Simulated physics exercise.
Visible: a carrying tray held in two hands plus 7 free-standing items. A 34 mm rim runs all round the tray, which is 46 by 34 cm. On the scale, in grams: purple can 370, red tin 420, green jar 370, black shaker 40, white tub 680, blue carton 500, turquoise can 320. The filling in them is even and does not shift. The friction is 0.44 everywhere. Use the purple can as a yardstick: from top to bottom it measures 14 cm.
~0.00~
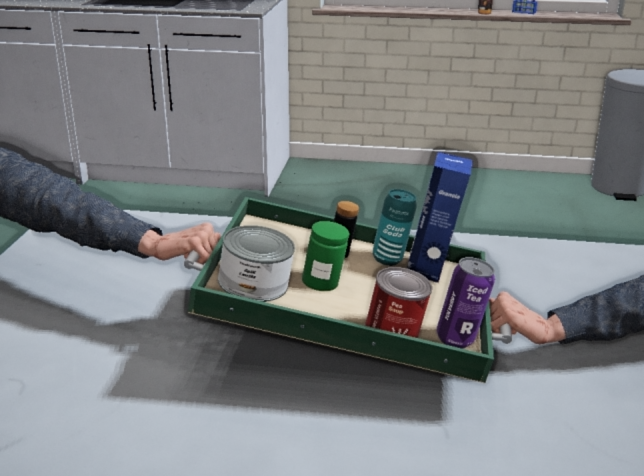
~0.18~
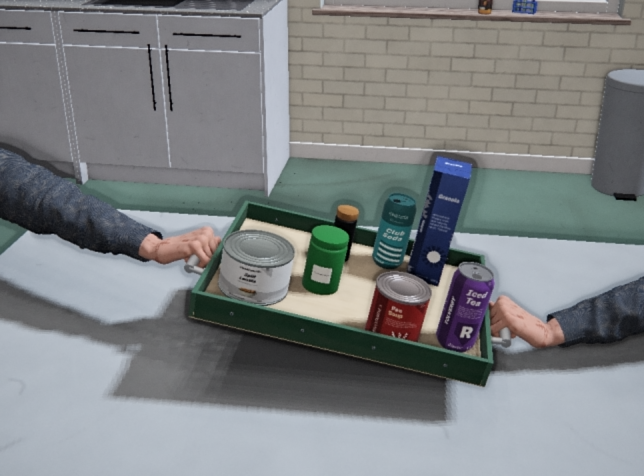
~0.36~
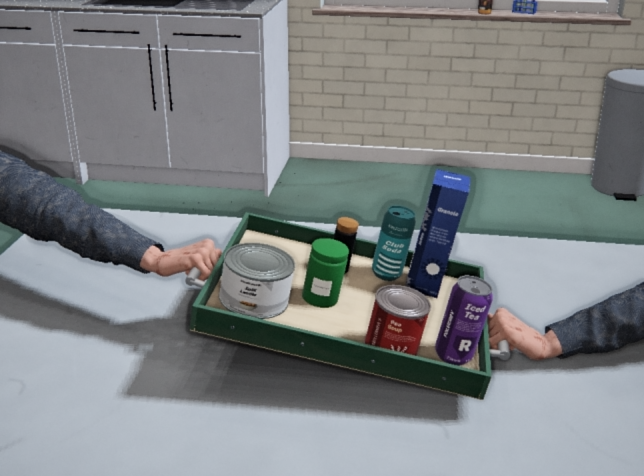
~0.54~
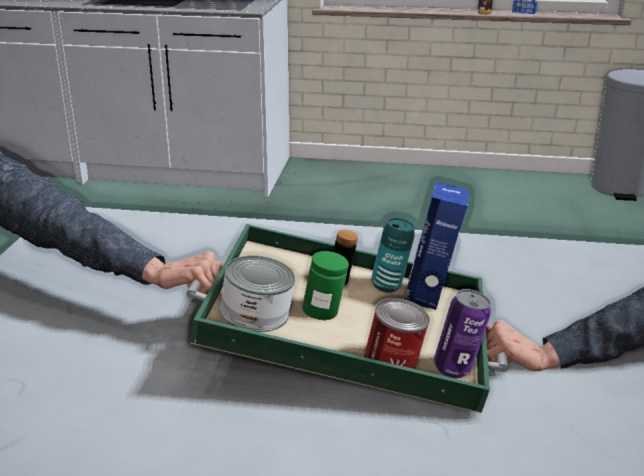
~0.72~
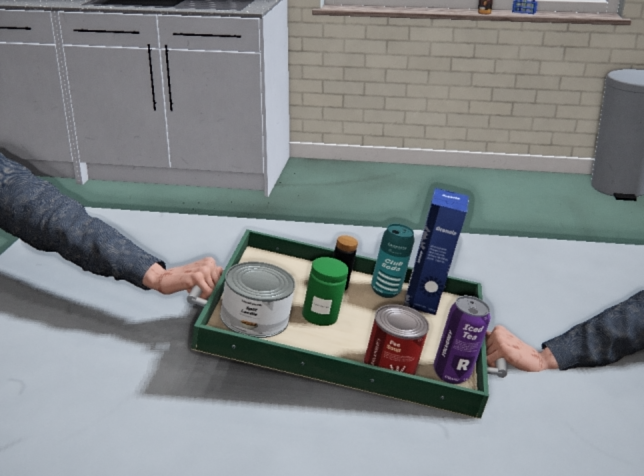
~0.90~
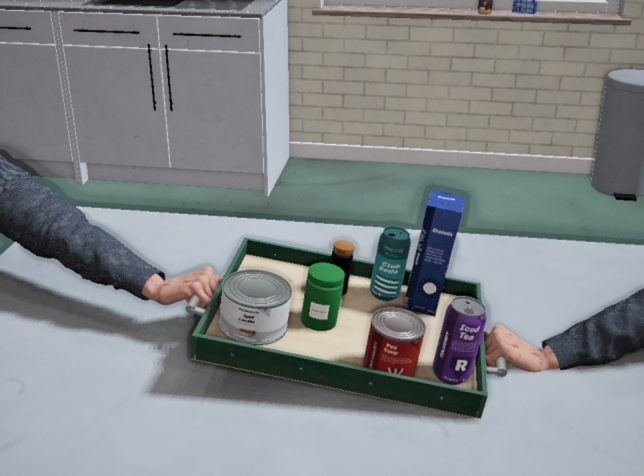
The clip shows two hands lowering a green-rimmed tray of cans, jars and a tall blue carton, its right edge coming down onto the table before the left side lowers slightly, while the items keep their places.
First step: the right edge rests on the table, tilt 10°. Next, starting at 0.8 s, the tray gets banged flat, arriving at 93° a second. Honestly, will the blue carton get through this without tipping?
Yes.
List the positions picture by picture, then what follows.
In the first picture, right edge 7 cm above the table; blue carton (438, 218); purple can (465, 304).
In the second picture, right edge 6 cm above the table; green jar (325, 260); black shaker (343, 234).
In the third picture, right edge 4 cm above the table; white tub (257, 280); turquoise can (394, 244).
In the fourth picture, right edge 1 cm above the table; purple can (462, 335); red tin (396, 339).
In the fifth picture, right edge on the table, tray at 10°; green jar (325, 292); black shaker (343, 263).
In the sixth picture, right edge on the table, tray at 8°; blue carton (433, 254); white tub (255, 306).
After 1.00 s, right edge on the table, tray at 1°.
After 1.30 s, tray flat on the table; blue carton 4° off its base near (427, 259).
After 2.00 s, tray flat on the table.
In the end (2.7 s), all 7 under 5 cm from the start. In the last view, blue carton near (422, 260).
